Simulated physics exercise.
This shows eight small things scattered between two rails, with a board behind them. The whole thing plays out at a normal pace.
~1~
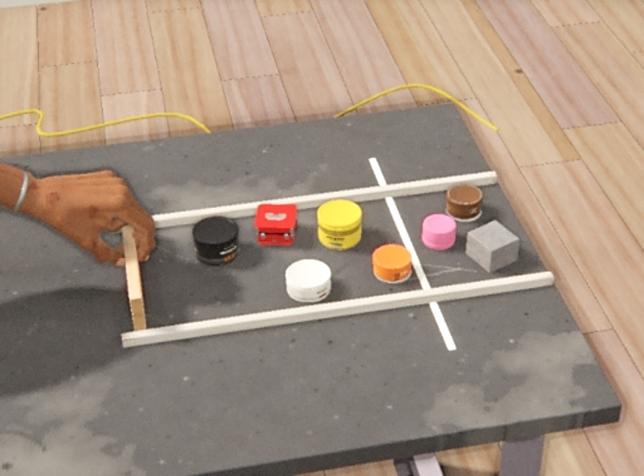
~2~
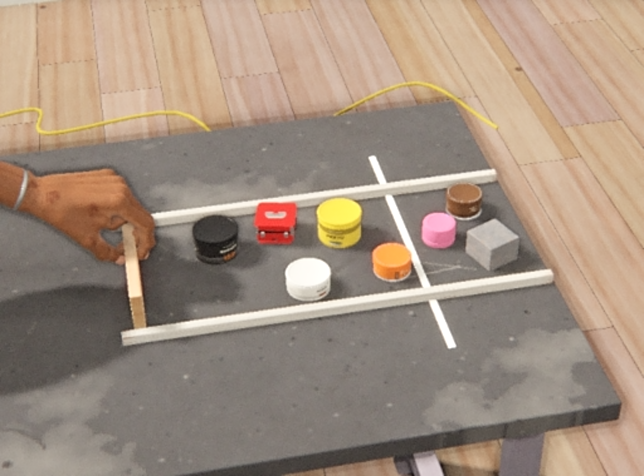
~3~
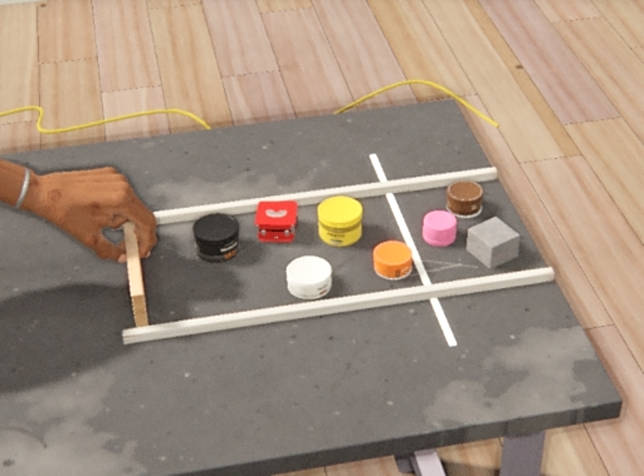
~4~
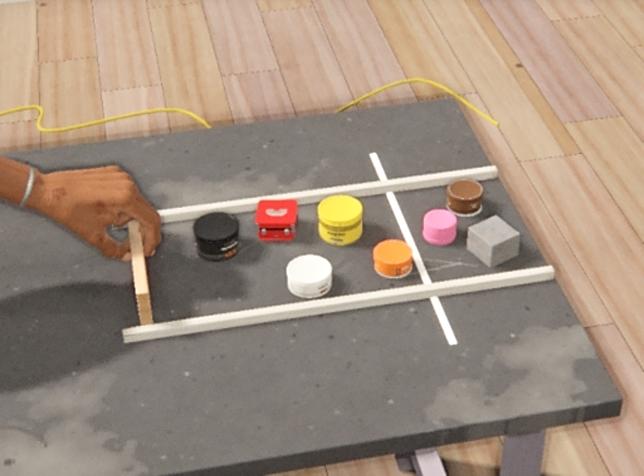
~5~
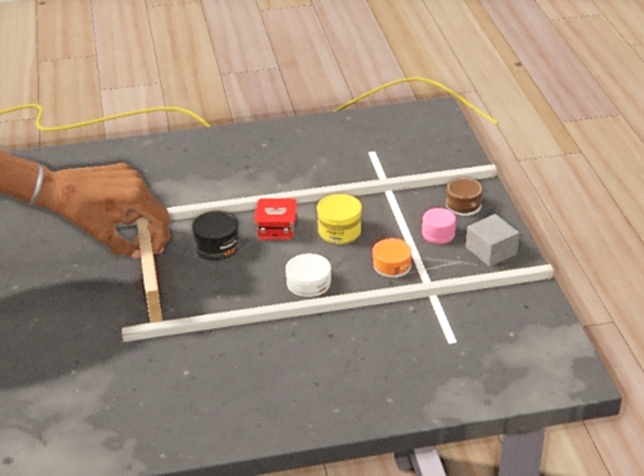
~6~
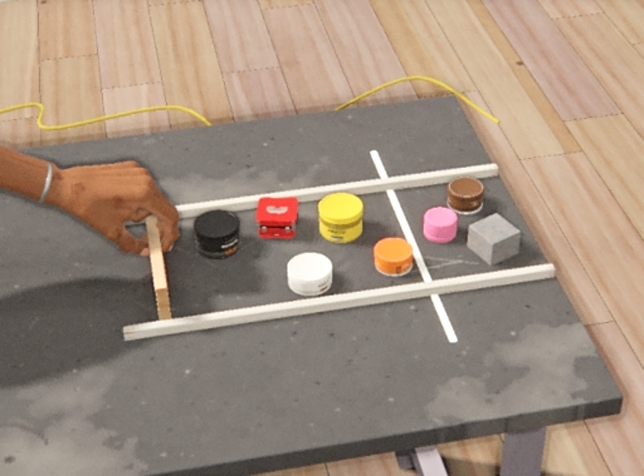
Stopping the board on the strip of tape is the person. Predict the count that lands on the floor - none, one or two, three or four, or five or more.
Spilled: Not one.
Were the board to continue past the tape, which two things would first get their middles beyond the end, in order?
In order: The brown pot, the grey block.
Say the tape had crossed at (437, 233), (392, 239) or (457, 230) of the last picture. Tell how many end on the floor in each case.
Respectively, 1, 0 and 2.
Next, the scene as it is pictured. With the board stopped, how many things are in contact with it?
In total, 3.
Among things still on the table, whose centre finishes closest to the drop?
Answer: The brown pot.
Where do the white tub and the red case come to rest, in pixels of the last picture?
Listed as asked: First (443, 258), and then (412, 190).
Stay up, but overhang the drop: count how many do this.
The total comes out at 0.
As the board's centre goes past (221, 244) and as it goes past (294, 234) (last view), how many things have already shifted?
By then 2, and later 4.
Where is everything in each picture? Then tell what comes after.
In the first frame, grey block (493, 246); brown pot (464, 203); pink lid (439, 232); board (132, 263); tape (408, 244).
In the second frame, brown pot (464, 202); red case (276, 224).
In the third frame, pink lid (440, 229); orange pot (393, 261).
In the fourth frame, grey block (493, 242); yellow tub (340, 220).
In the fifth frame, brown pot (464, 197); black tub (216, 236).
In the sixth frame, grey block (494, 239); brown pot (465, 196); pink lid (440, 225); board (156, 253); tape (409, 237).
Soon after, none off yet; grey block at rest near (494, 239); brown pot at rest near (465, 196); pink lid at rest near (440, 225).
In the end, the number that fall off is zero.
